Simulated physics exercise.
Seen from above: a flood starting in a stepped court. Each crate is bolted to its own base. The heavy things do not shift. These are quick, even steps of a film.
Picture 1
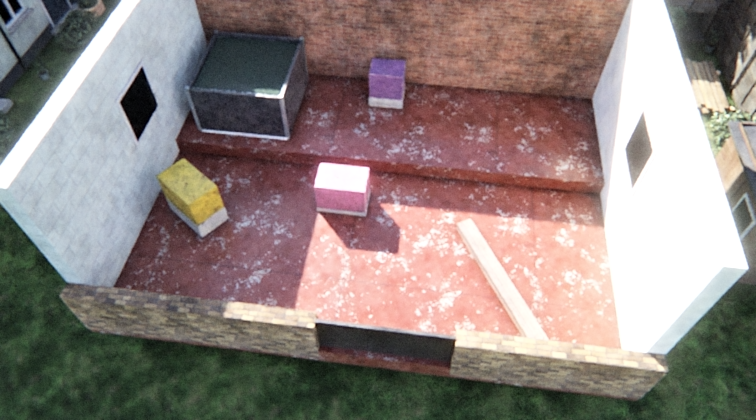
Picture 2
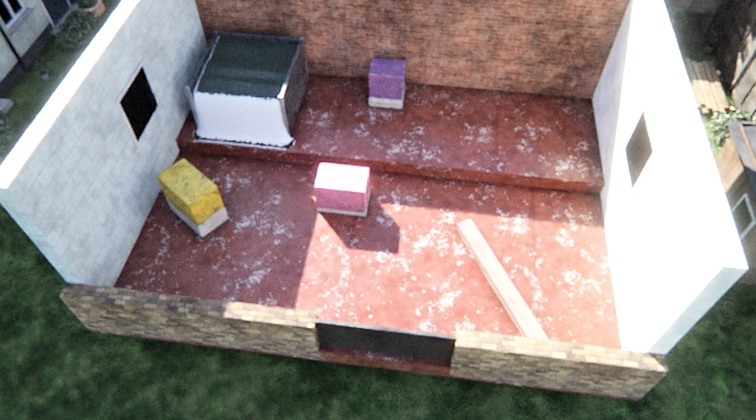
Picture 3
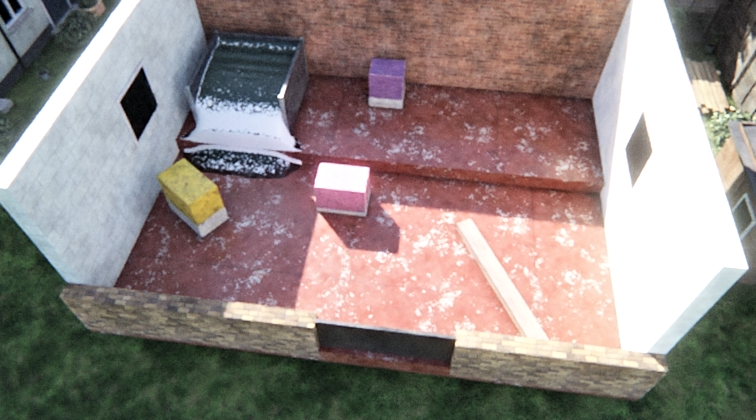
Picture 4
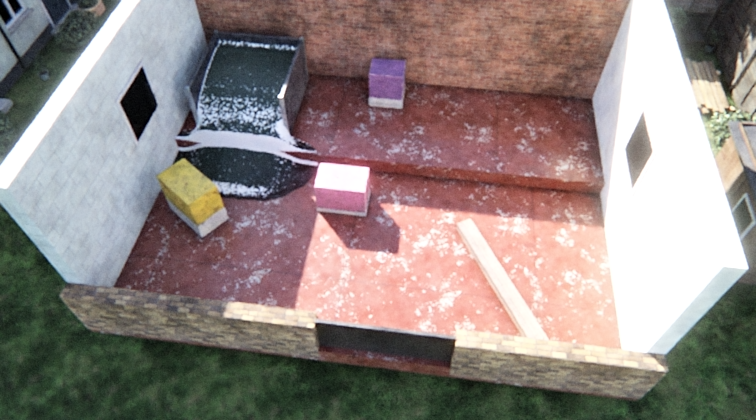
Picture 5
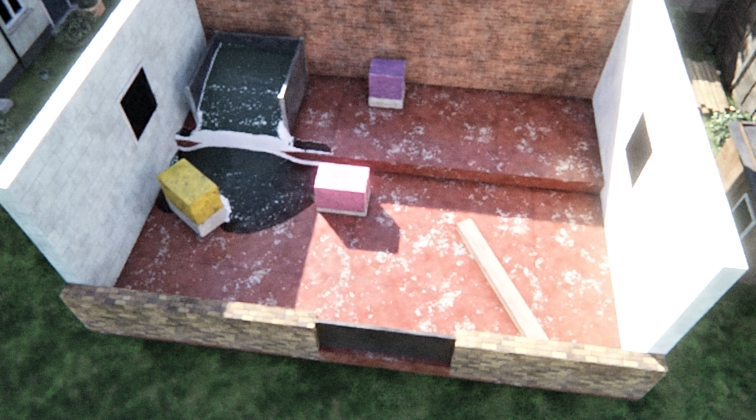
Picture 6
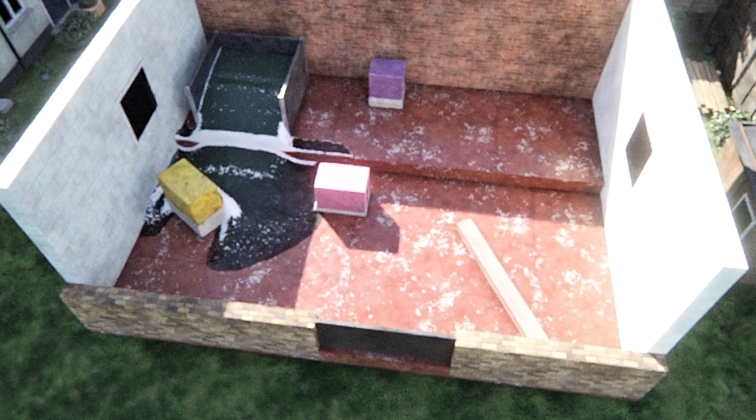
Dark tank in a walled brick court opening at its front, foamy water pouring down the step and spreading around a yellow block.
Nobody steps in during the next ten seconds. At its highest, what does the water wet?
One by one: The pink crate is soaked; the yellow crate is soaked; the purple crate keeps dry.
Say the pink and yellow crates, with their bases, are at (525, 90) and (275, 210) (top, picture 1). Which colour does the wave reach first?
I say the crate marked yellow.
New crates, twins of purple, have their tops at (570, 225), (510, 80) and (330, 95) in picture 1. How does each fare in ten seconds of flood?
One after the other: Is spared, is spared, escapes it.
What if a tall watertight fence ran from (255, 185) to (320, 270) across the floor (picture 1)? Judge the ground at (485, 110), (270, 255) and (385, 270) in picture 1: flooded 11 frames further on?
In turn: Dry, wet, under water.
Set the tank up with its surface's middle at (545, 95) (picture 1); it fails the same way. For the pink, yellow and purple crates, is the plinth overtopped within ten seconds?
Then: Pink crate is soaked; yellow crate stays dry; purple crate keeps dry.
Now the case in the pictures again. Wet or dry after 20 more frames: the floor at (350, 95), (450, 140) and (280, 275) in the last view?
As listed: No water, clear, awash.
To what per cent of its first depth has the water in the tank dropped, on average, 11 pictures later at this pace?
Roughly 20 per cent.
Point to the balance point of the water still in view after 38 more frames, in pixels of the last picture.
I would point to (366, 242).
A moment on, water covers 30 % of the floor; the pink crate water round its plinth, the yellow crate water round its plinth, the purple crate not reached.
Next, water covers 40 % of the floor; the pink crate water round its plinth, the yellow crate water round its plinth, the purple crate not reached.
Then, water covers 55 % of the floor; the pink crate water round its plinth, the yellow crate water round its plinth, the purple crate not reached.
Later, water covers 65 % of the floor; the pink crate water round its plinth, the yellow crate water round its plinth, the purple crate not reached.
In the end, water covers 65 % of the floor; the pink crate was topped, the yellow crate was topped, the purple crate stayed above the water.
